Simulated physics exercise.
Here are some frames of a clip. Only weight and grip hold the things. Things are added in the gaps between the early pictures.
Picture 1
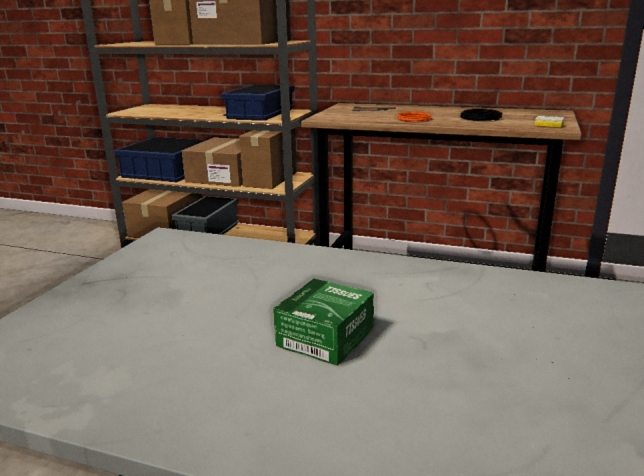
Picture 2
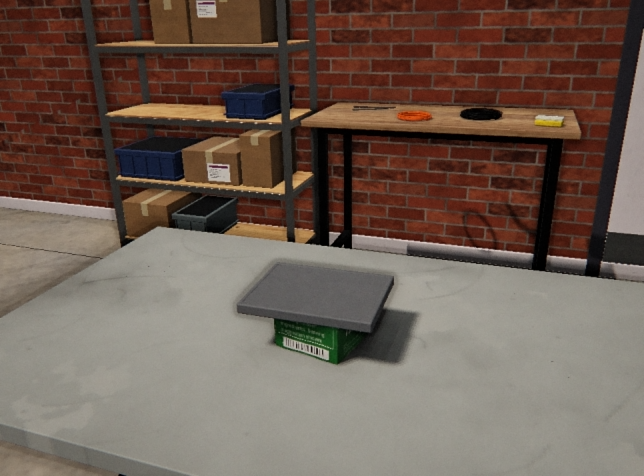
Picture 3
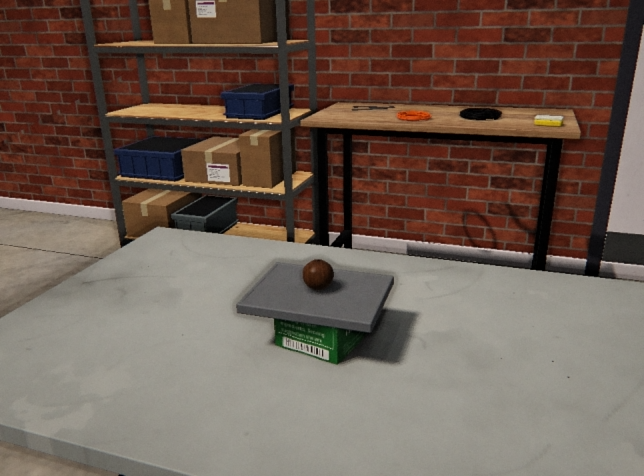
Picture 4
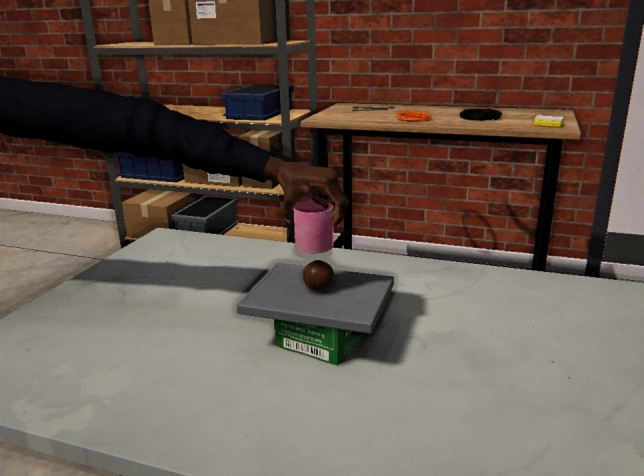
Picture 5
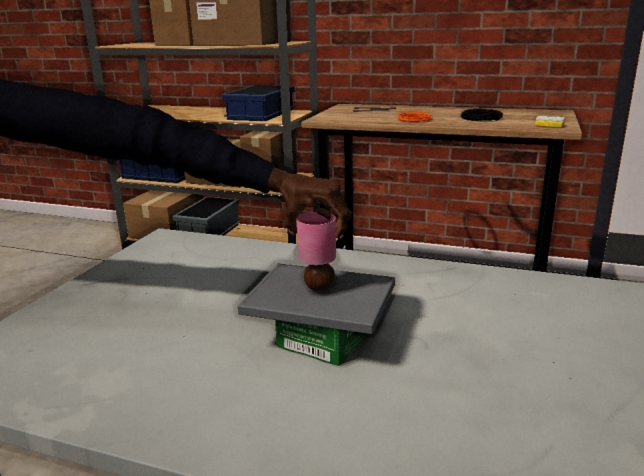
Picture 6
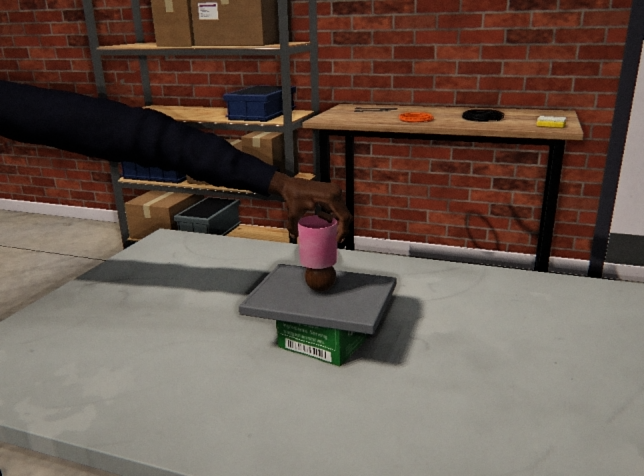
In this clip, a green box sits on a table, a grey tray appears on top of it, then a brown ball-like object appears on the tray, and a hand from the left lowers a pink cup onto the round object.
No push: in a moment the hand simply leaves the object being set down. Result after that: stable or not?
It ends up unbalanced.
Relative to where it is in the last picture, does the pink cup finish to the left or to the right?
It ends up further left.
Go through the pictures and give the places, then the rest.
In the first frame, the last thing is not in view yet.
In the second frame, the last thing is not in view yet.
In the third frame, the last thing is not in view yet.
The fourth frame shows coming down; pink cup (314, 227); grey tray (319, 294).
The fifth frame shows coming down; pink cup (317, 238); brown onion (319, 276).
The sixth frame shows in place under the hand; pink cup (318, 242).
Then, 0.50 s on from there, pink cup now fallen.
Then, 0.70 s on from there, things are still on the move.
Then, 0.90 s on from there, as before.
In the end, fallen, pink cup; the other 3 unmoved. At the end, from the last picture's camera, pink cup near (210, 303). The pile loses its balance.
